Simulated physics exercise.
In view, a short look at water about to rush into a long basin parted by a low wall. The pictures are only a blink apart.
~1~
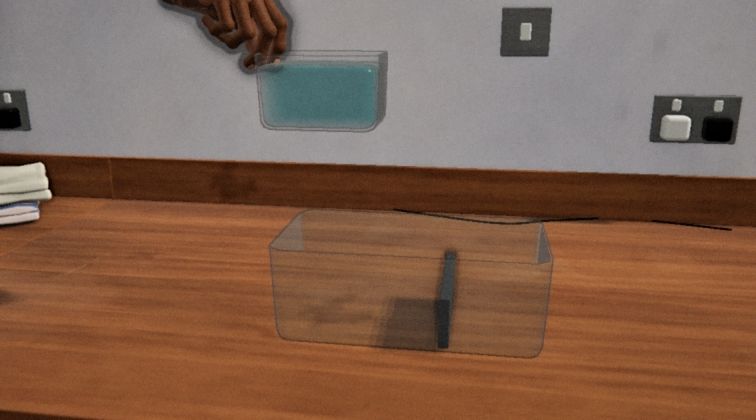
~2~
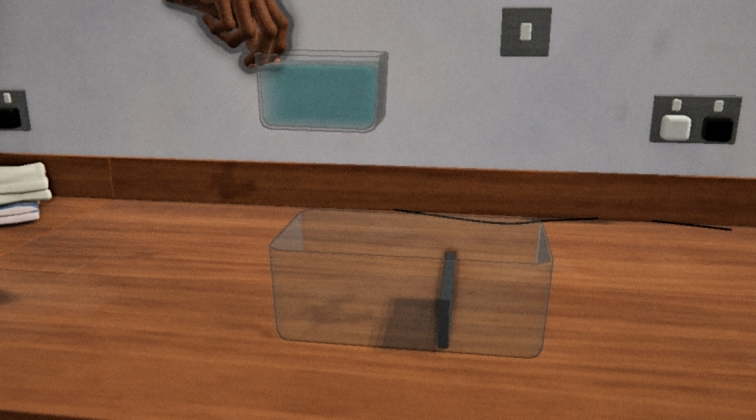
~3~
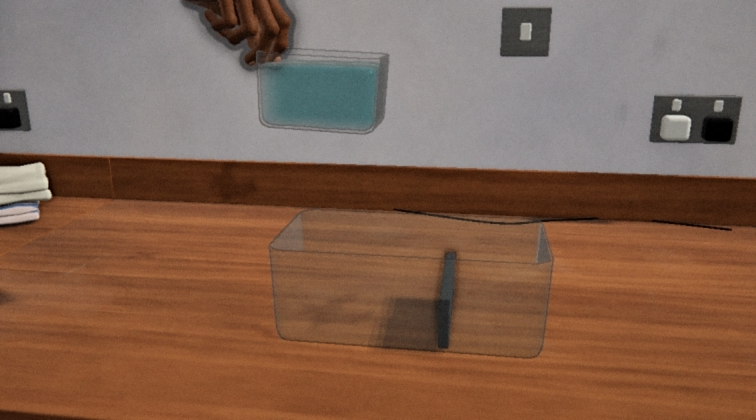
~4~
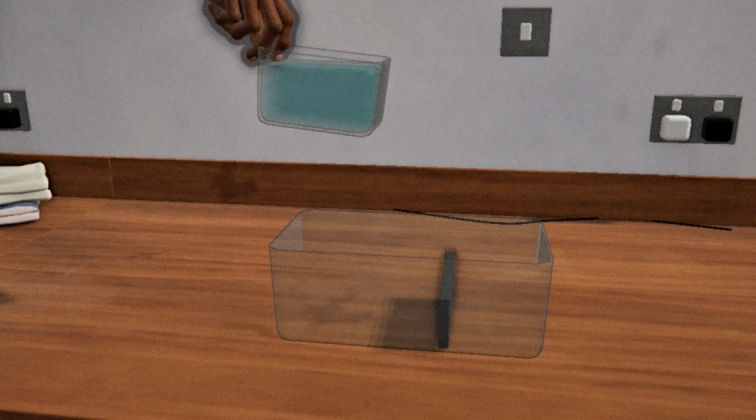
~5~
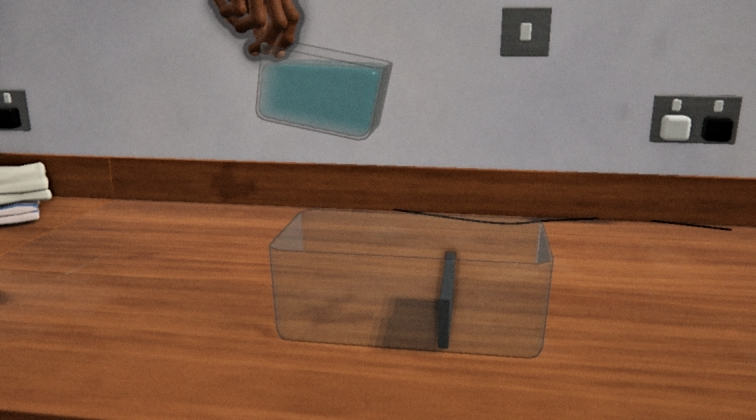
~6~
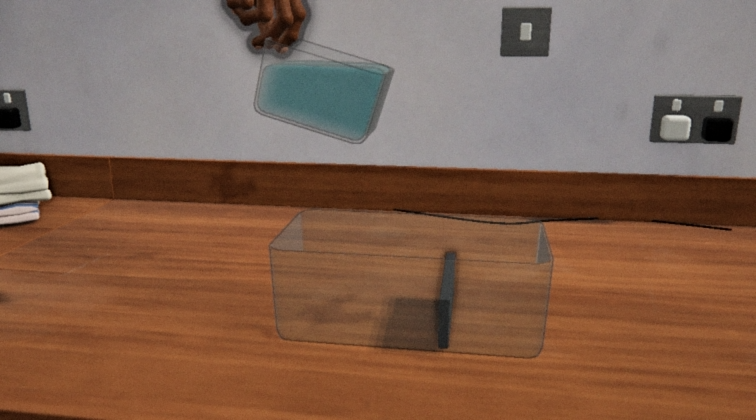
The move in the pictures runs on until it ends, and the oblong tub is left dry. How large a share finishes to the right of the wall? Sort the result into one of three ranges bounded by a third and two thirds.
It falls in the middle range, a third to two thirds.
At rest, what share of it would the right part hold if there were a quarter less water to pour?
Near 30 %.
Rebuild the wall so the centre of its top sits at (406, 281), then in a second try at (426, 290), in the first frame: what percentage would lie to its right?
In turn 80 and 70 in a hundred.
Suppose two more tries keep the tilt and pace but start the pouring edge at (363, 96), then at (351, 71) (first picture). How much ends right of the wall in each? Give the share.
5 and 0 in a hundred.
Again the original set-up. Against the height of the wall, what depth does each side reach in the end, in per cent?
Left side roughly 20, right side roughly 50.
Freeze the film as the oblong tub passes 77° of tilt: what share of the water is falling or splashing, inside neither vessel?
Around 40 %.
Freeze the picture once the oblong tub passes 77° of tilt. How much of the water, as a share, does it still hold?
Remaining share, estimated: 40 %.
A moment on, the oblong tub is tipped on its side and 39 per cent is still to pour, 5 is left of the wall and 17 right of it.
Next, the oblong tub is tipped right over and 4 per cent is still to pour, 34 is left of the wall and 54 right of it.
Then the oblong tub is tipped right over and 0 per cent is still to pour, 44 is left of the wall and 54 right of it.
Later the oblong tub is tipped right over and 0 per cent is still to pour, 44 is left of the wall and 55 right of it.
At rest 44 per cent lies left of the wall, 55 right of it and 1 outside.
